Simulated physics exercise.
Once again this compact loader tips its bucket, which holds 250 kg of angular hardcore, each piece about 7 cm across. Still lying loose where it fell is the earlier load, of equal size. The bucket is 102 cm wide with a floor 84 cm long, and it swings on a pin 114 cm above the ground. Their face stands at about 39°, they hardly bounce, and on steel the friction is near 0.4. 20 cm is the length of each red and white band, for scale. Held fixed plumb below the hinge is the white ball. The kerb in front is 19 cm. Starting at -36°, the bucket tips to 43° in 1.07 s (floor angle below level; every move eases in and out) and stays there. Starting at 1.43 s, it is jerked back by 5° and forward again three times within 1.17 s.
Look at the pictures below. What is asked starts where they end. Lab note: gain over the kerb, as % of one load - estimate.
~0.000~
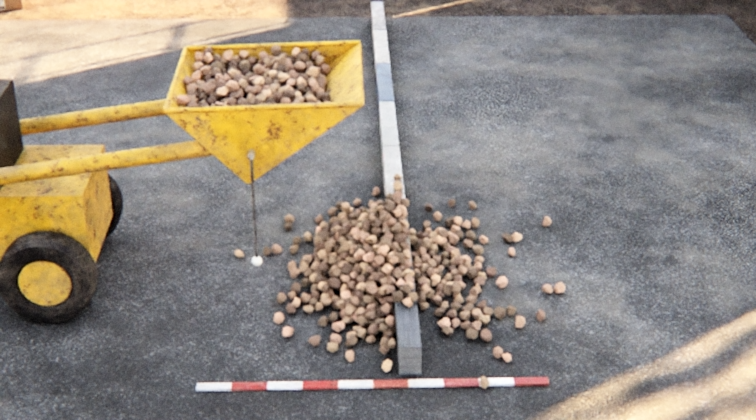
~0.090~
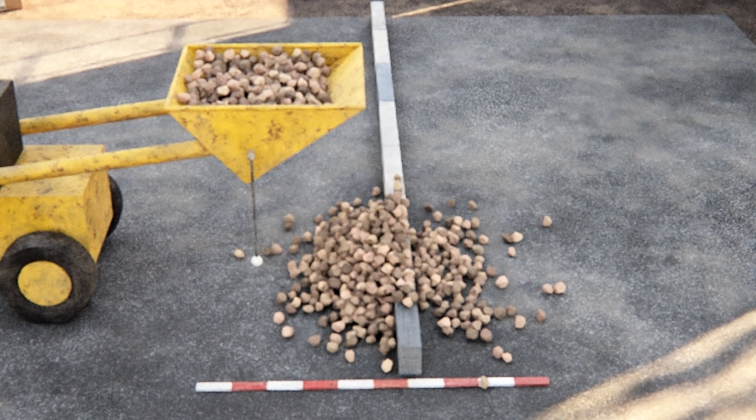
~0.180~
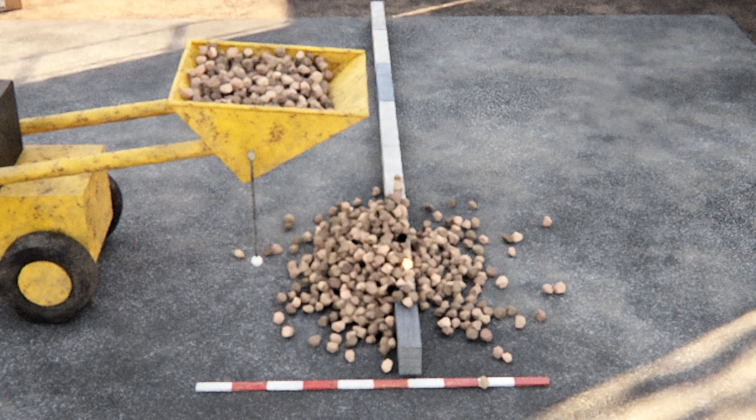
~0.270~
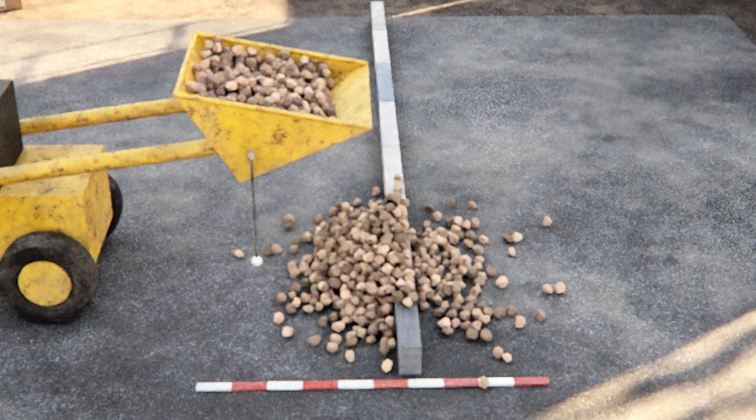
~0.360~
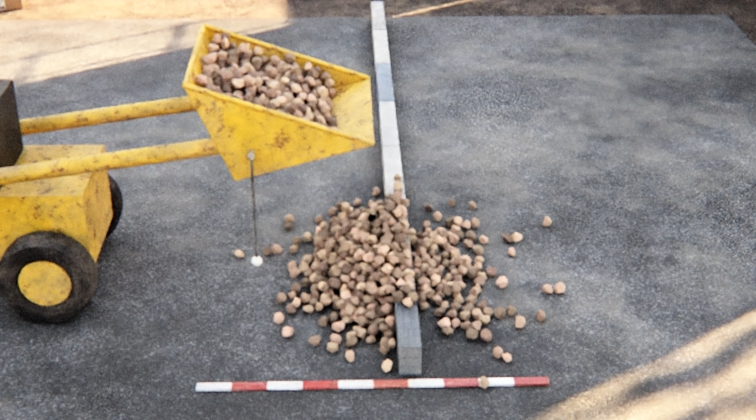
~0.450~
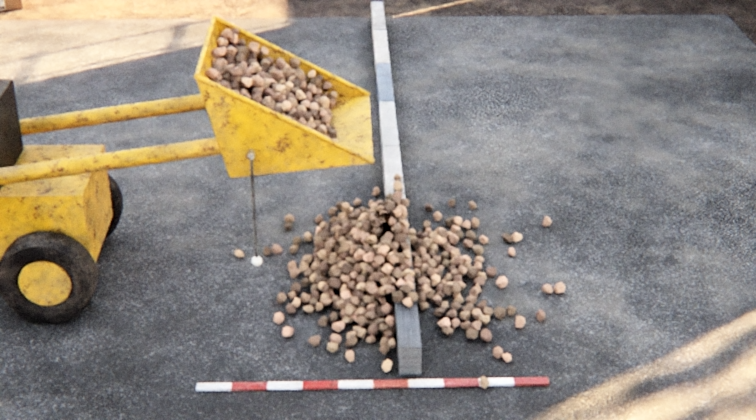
Gain: About 25 %.
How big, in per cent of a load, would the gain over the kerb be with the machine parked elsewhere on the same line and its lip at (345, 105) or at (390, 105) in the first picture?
Some 5 percent, and then 60 percent.
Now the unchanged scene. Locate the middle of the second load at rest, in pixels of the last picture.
Roughly at pixel (363, 255).
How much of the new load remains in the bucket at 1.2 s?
Roughly 65 per cent of its load.
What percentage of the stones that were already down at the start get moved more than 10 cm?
Roughly 5 percent.
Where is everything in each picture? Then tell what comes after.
The first frame shows lip at (363, 104), floor tilted -36°, highest stones at (238, 57). The earlier load is highest near (390, 230), 30 cm above ground level, 79 % on this side of the kerb, 21 % over the kerb.
In the second frame, the bucket is at -34°, its lip at (365, 107); the top of the load is at (229, 58); the stones move at 0.1 m/s on average.
In the third frame, the bucket is at -30°, its lip at (368, 115); the top of the load is at (217, 57); the stones move at 0.2 m/s on average.
The fourth frame shows lip at (372, 128), floor tilted -23°, highest stones at (219, 51); the stones move at 0.3 m/s on average.
The fifth frame shows lip at (374, 144), floor tilted -15°, highest stones at (218, 46); the stones move at 0.4 m/s on average.
In the sixth frame, the bucket is at -6°, its lip at (373, 162); the top of the load is at (228, 41); the stones move at 0.4 m/s on average.
After 0.8 s the floor is at 30°; in per cent of one load, 100 in the bucket, 79 on this side of the kerb, 21 over the kerb; the foremost stones are at (531, 269).
After 1.2 s the floor is at 43°; in per cent of one load, 66 in the bucket, 113 on this side of the kerb, 21 over the kerb; the foremost stones are at (531, 269).
After 3.0 s the floor is at 43°; in per cent of one load, 0 in the bucket, 154 on this side of the kerb, 46 over the kerb; the foremost stones are at (550, 278).
After 5.5 s the floor is at 43°; in per cent of one load, 0 in the bucket, 154 on this side of the kerb, 46 over the kerb; the foremost stones are at (550, 278). Net gain over the kerb, 25.
